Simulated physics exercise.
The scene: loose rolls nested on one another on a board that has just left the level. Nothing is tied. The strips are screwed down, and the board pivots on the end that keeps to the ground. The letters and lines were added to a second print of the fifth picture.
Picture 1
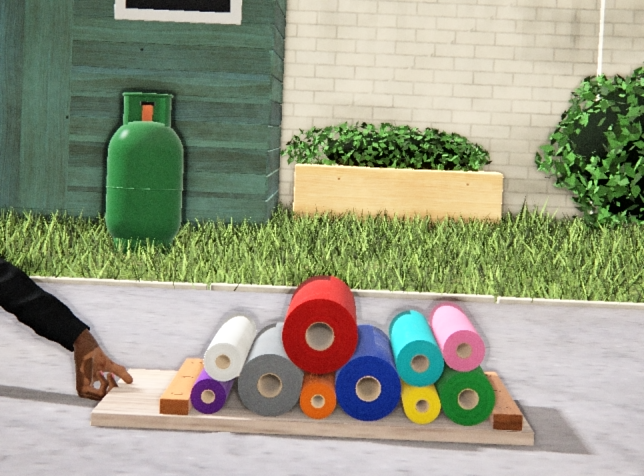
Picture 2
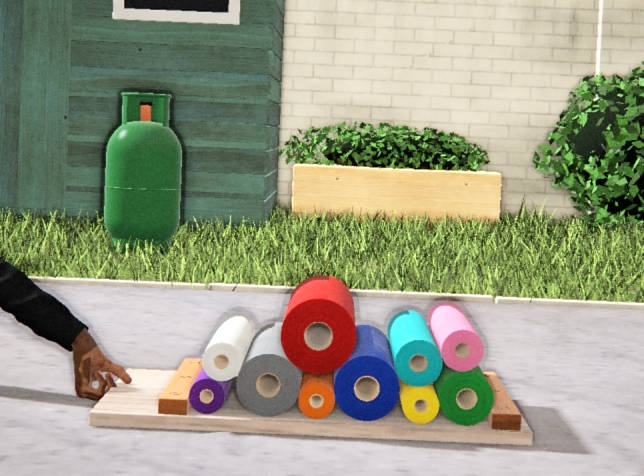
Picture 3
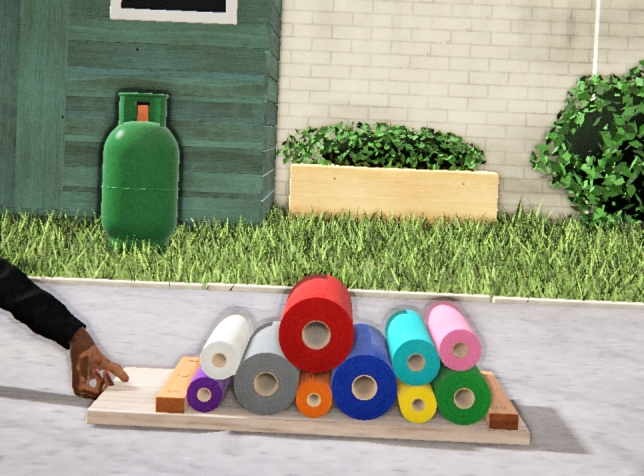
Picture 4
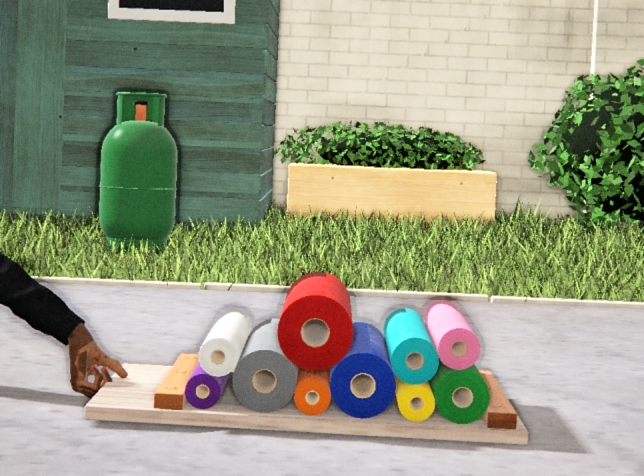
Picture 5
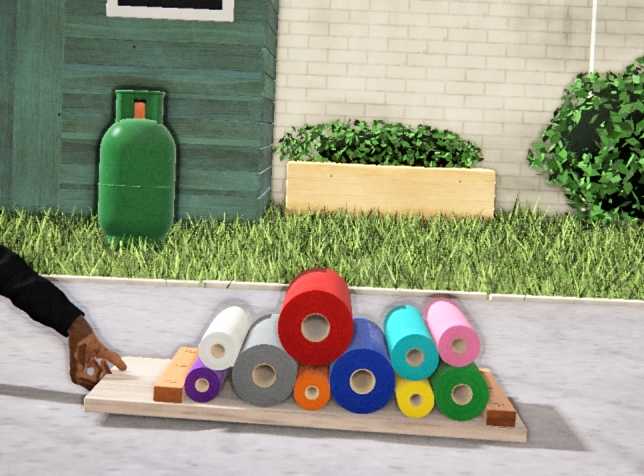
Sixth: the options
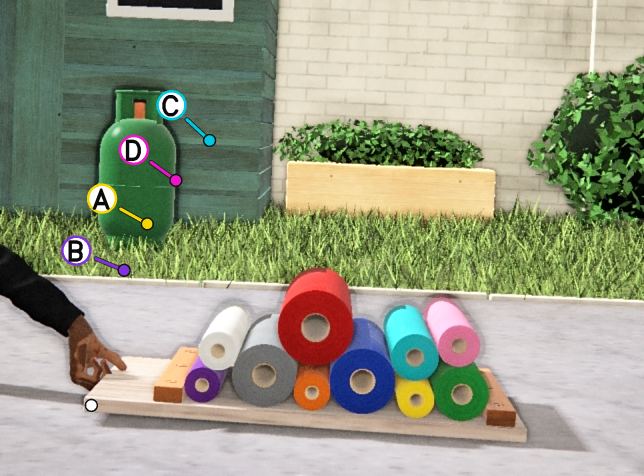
Board stacked with colourful rolls shifting very slightly left on a paved surface, a hand at its left end.
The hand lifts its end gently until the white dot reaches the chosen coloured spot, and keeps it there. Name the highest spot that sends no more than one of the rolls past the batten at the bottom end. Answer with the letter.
It can be raised to C.
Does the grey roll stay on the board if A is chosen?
Yes, with A.
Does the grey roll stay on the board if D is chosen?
The grey roll: Yes.
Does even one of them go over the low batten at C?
Yes, at C.
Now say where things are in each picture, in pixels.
White roll (223, 361); turquoise roll (420, 363); red roll (320, 336), in the first picture.
Red roll (318, 336); pink roll (462, 350), in the second picture.
Board (311, 396); purple roll (204, 395); grey roll (266, 384); turquoise roll (416, 362), in the third picture.
Board (309, 394); purple roll (203, 391); grey roll (265, 381), in the fourth picture.
Board (308, 388); purple roll (202, 385); grey roll (264, 375), in the fifth picture.
On the copy, A at (147, 224); B at (124, 270); C at (210, 140); D at (176, 180); the white dot at (91, 406).
On C. First, board at 21°.
Then, board at 40°.
Finally, board at 40°, one over the low batten (pink).
By contrast, A one over the low batten (pink); B one over the low batten (pink); D one over the low batten (pink).
